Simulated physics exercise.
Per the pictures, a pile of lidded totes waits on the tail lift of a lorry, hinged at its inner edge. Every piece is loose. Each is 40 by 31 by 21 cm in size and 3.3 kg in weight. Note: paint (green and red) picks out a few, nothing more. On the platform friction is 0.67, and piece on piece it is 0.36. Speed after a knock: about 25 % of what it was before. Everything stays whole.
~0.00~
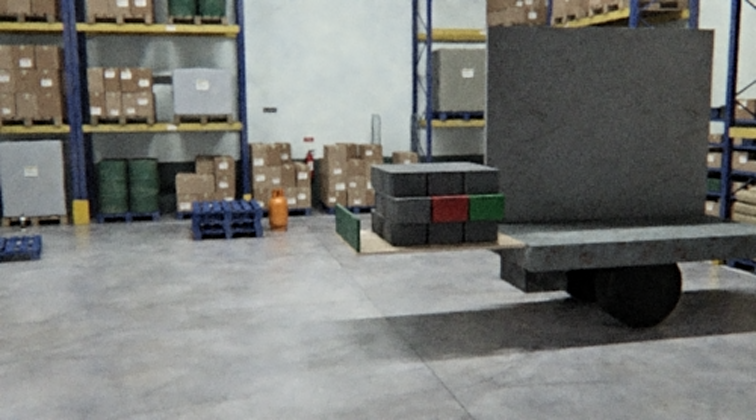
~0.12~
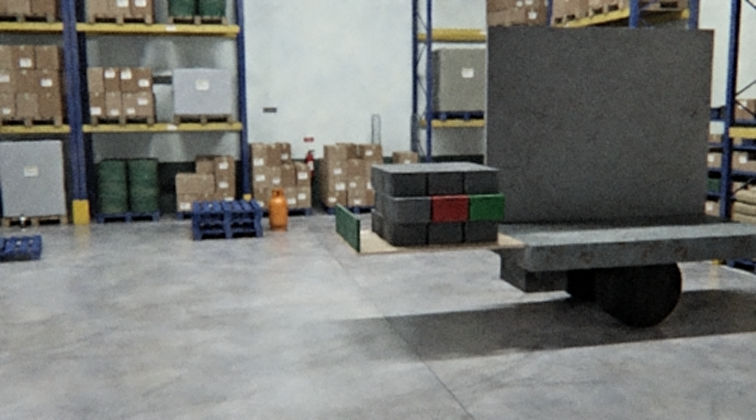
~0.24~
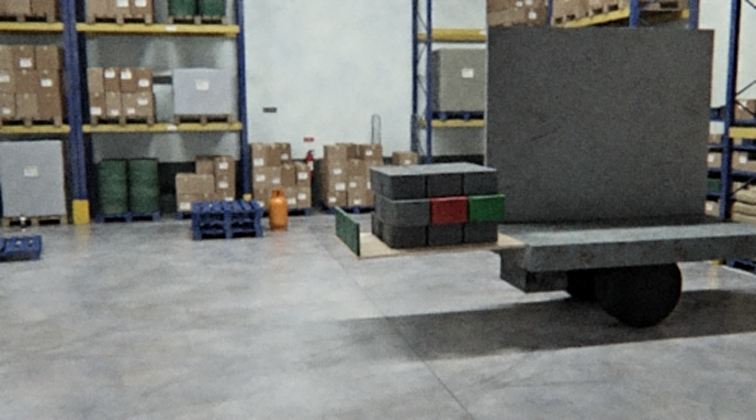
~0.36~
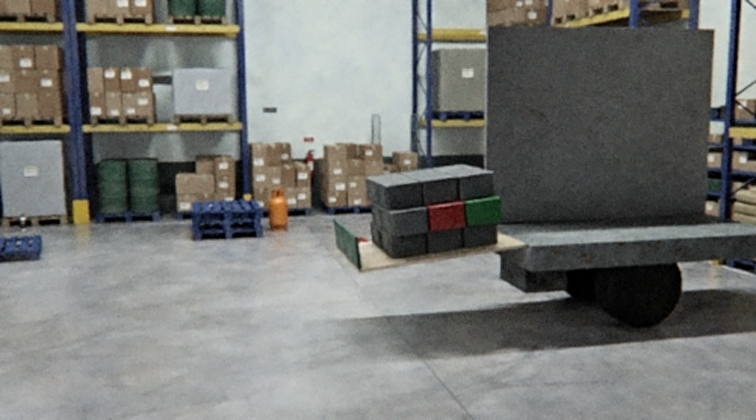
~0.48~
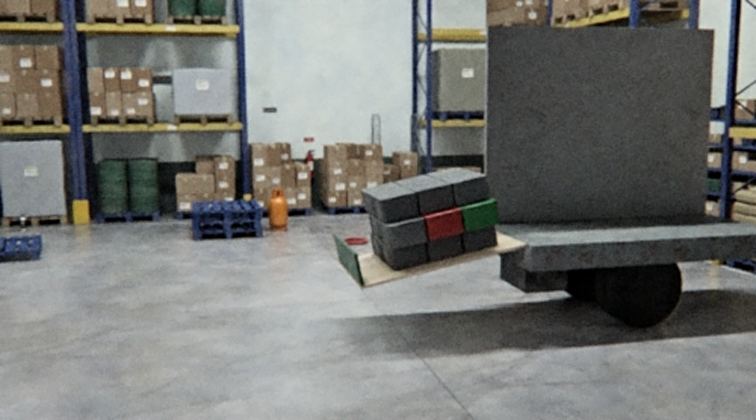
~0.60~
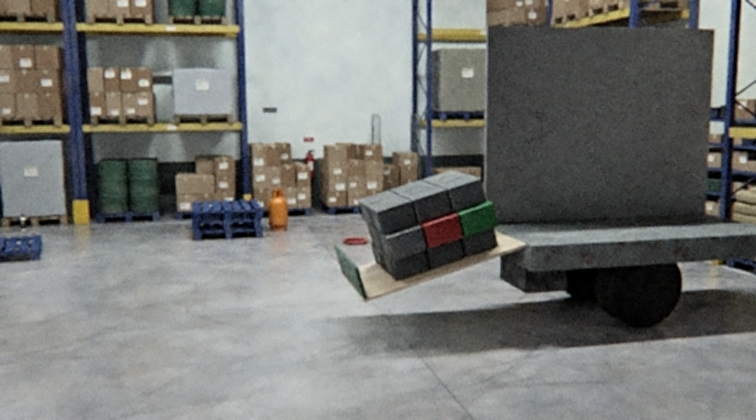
In a warehouse, a stack of dark grey totes with one red and one green sits on a lorry's tail lift, which stays level at first, then tilts steadily down to the left, the totes leaning along with it.
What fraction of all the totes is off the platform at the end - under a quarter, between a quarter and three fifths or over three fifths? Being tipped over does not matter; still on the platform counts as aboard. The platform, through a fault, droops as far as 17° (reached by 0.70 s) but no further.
At the end, fewer than one in four of them.
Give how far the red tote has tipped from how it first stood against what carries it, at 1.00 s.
Some 0 degrees.
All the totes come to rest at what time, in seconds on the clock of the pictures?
1.5 s, roughly.
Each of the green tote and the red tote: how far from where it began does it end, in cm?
The green one ends around 10 cm from its start and the red one around 20 cm.
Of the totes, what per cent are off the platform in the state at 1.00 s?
By then, 0 per cent.
Around 0.66 s, slope 17°; none of the 18 totes off the platform.
Around 0.74 s, slope 17°; none of the 18 totes off the platform, 4 disturbed.
Around 1.00 s, slope 17°; none of the 18 totes off the platform, 8 disturbed; red tote displaced 22 mm.
Finally (1.5 s), slope 17°; none of the 18 totes off the platform, 8 disturbed; red tote displaced 25 mm; green tote unmoved. That is 0 per cent. Seen by the last camera, middles, red tote near (434, 231), green tote near (470, 219).
